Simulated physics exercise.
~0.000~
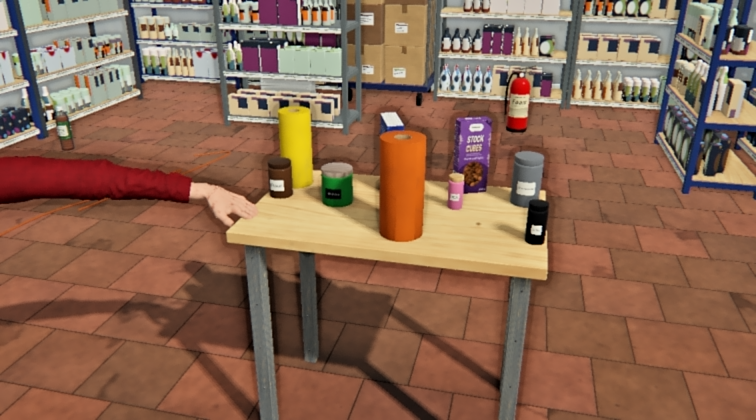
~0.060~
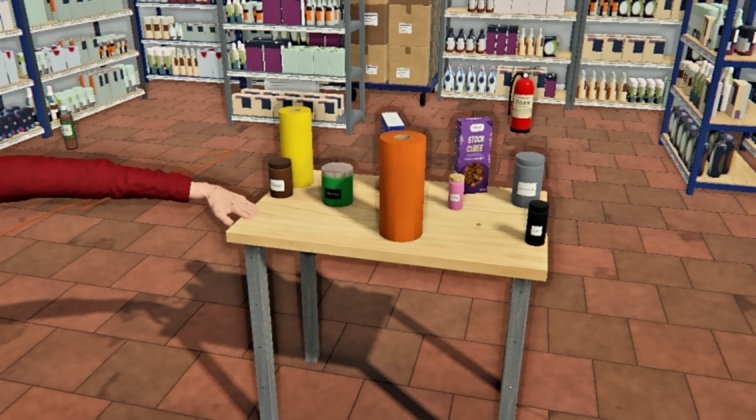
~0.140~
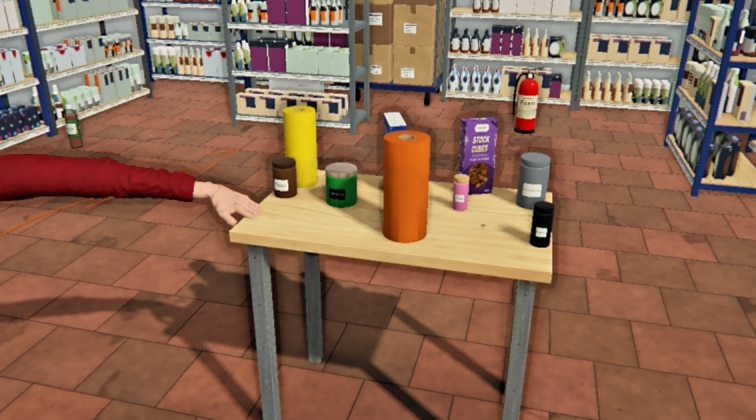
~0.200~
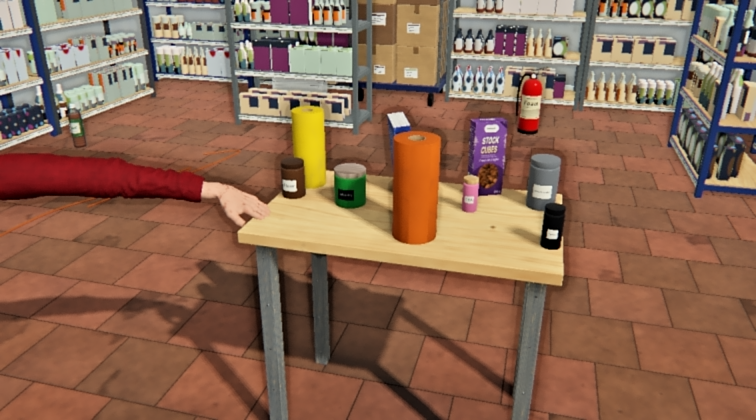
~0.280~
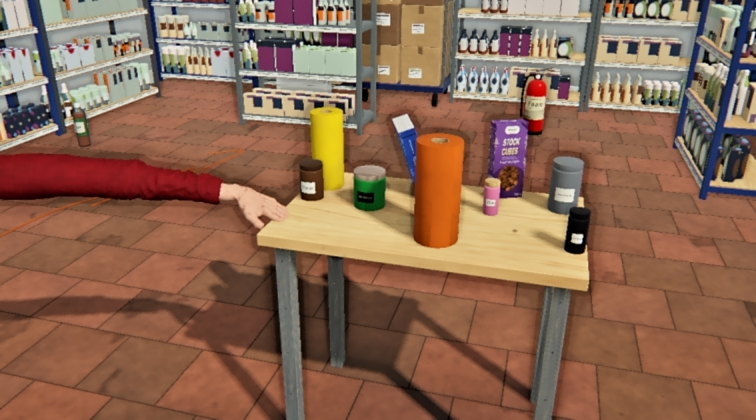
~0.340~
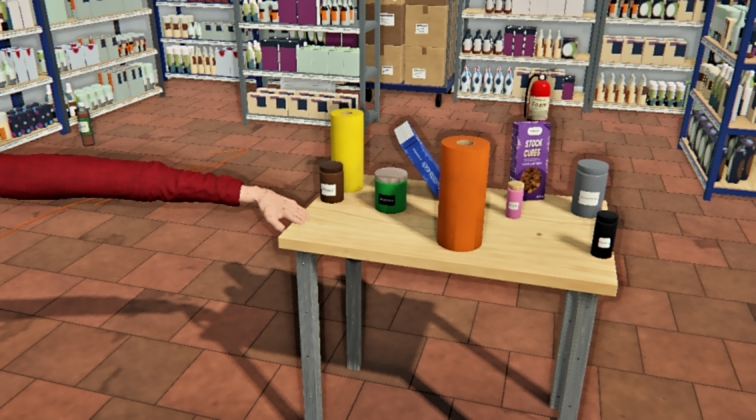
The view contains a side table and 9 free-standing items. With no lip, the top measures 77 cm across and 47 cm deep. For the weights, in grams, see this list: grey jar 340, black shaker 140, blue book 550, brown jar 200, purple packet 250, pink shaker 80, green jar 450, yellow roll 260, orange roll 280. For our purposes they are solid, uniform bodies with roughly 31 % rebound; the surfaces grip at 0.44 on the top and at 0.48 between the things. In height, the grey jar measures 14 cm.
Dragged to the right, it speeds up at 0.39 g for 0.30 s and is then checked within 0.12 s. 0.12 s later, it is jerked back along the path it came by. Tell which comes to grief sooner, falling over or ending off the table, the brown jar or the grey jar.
It is the latter one.
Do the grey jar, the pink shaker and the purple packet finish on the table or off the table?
Well, the grey jar does come off, the pink shaker does not come off, and the purple packet does come off.
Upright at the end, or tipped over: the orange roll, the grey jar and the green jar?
In the last frame the orange roll does not stay up, the grey jar does not stay up and the green jar remains up.
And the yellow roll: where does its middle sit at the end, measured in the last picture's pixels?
Around (376, 159).
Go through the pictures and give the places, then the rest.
Brown jar (280, 178); grey jar (527, 180), in the first frame.
Purple packet (472, 156); pink shaker (456, 192), in the second frame.
Table 1 cm from its start; green jar (342, 185); yellow roll (301, 147), in the third frame.
Table 4 cm from its start; orange roll (416, 188), in the fourth frame.
Table 9 cm from its start; blue book (413, 156) at 18° to upright; purple packet (507, 160), in the fifth frame.
Table 15 cm from its start; brown jar (332, 182); grey jar (589, 189), in the sixth frame.
Around 0.64 s, table 24 cm from its start; grey jar and black shaker now off the table; brown jar shifted 9 cm near (394, 189); pink shaker on its side.
Around 0.84 s, table 13 cm from its start; purple packet now off the table; brown jar shifted 10 cm near (360, 185); pink shaker on its side.
Around 1.14 s, brown jar shifted 2 cm near (286, 177); yellow roll on its side; orange roll on its side.
Finally (2.0 s), off the table, grey jar, black shaker and purple packet; on their side or leaning hard on the table, blue book, pink shaker, yellow roll and orange roll; not toppled but over 5 cm from the start, green jar; brown jar still in place (within 5 cm). Final places as that camera would see them, brown jar near (286, 177). Brown jar was never lost; grey jar went at 0.52 s.
